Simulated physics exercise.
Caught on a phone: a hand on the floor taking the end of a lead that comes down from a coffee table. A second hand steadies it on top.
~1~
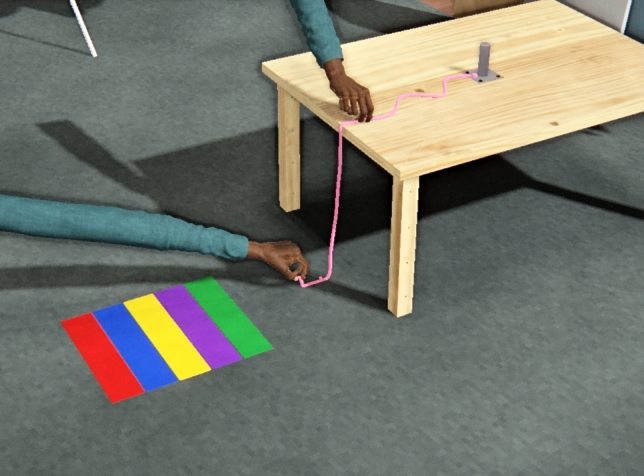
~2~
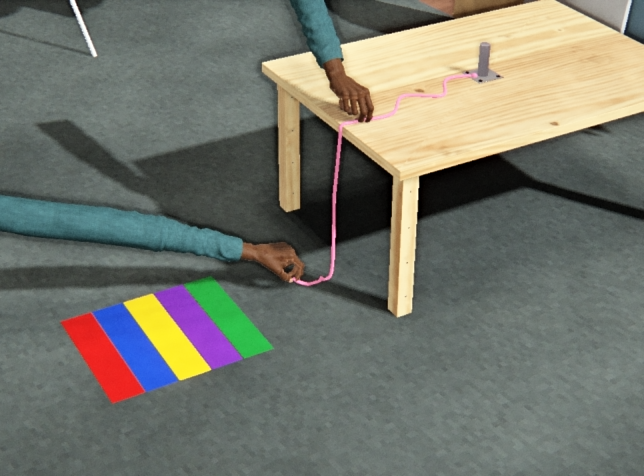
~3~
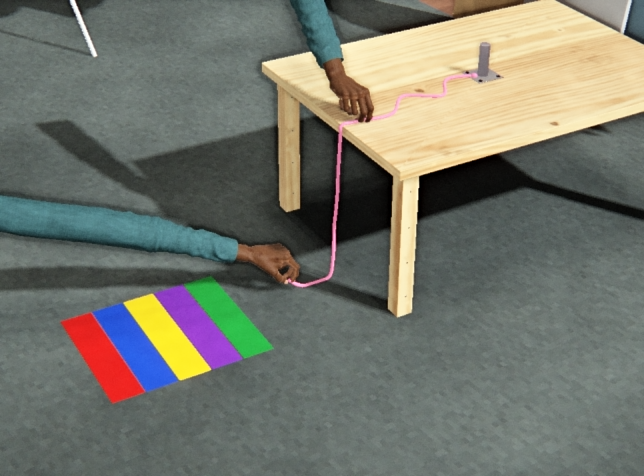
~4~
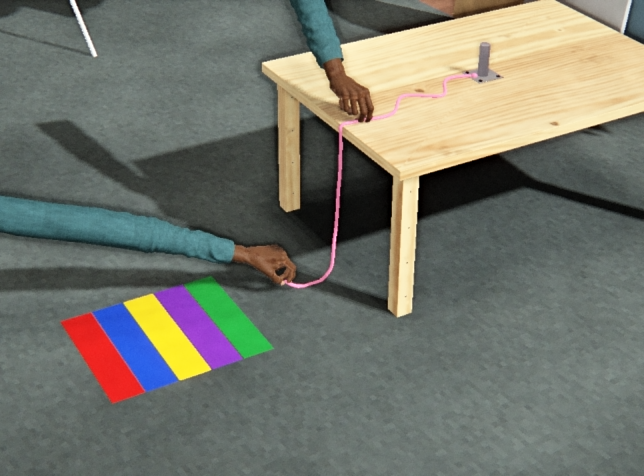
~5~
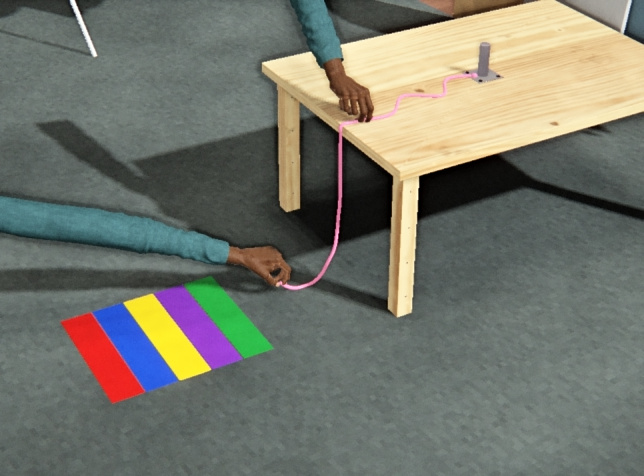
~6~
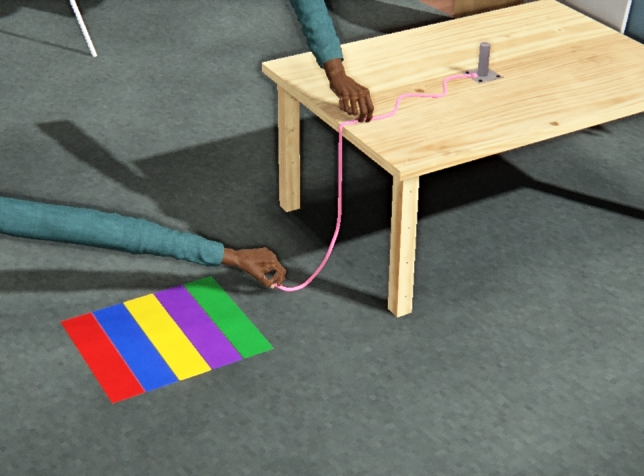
A hand near the floor slowly draws the end of a pink cord slightly left.
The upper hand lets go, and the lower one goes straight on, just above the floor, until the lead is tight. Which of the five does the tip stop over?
It halts on the yellow strip.
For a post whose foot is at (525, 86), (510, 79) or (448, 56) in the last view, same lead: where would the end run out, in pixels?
About (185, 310), (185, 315) and (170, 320).
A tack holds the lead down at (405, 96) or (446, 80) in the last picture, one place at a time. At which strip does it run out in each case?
Taking them in turn: Purple; yellow.
Soon after, end near (214, 304); over green.
After that, end near (181, 314); over purple.
At the stop, end near (161, 320); over yellow. Over yellow.
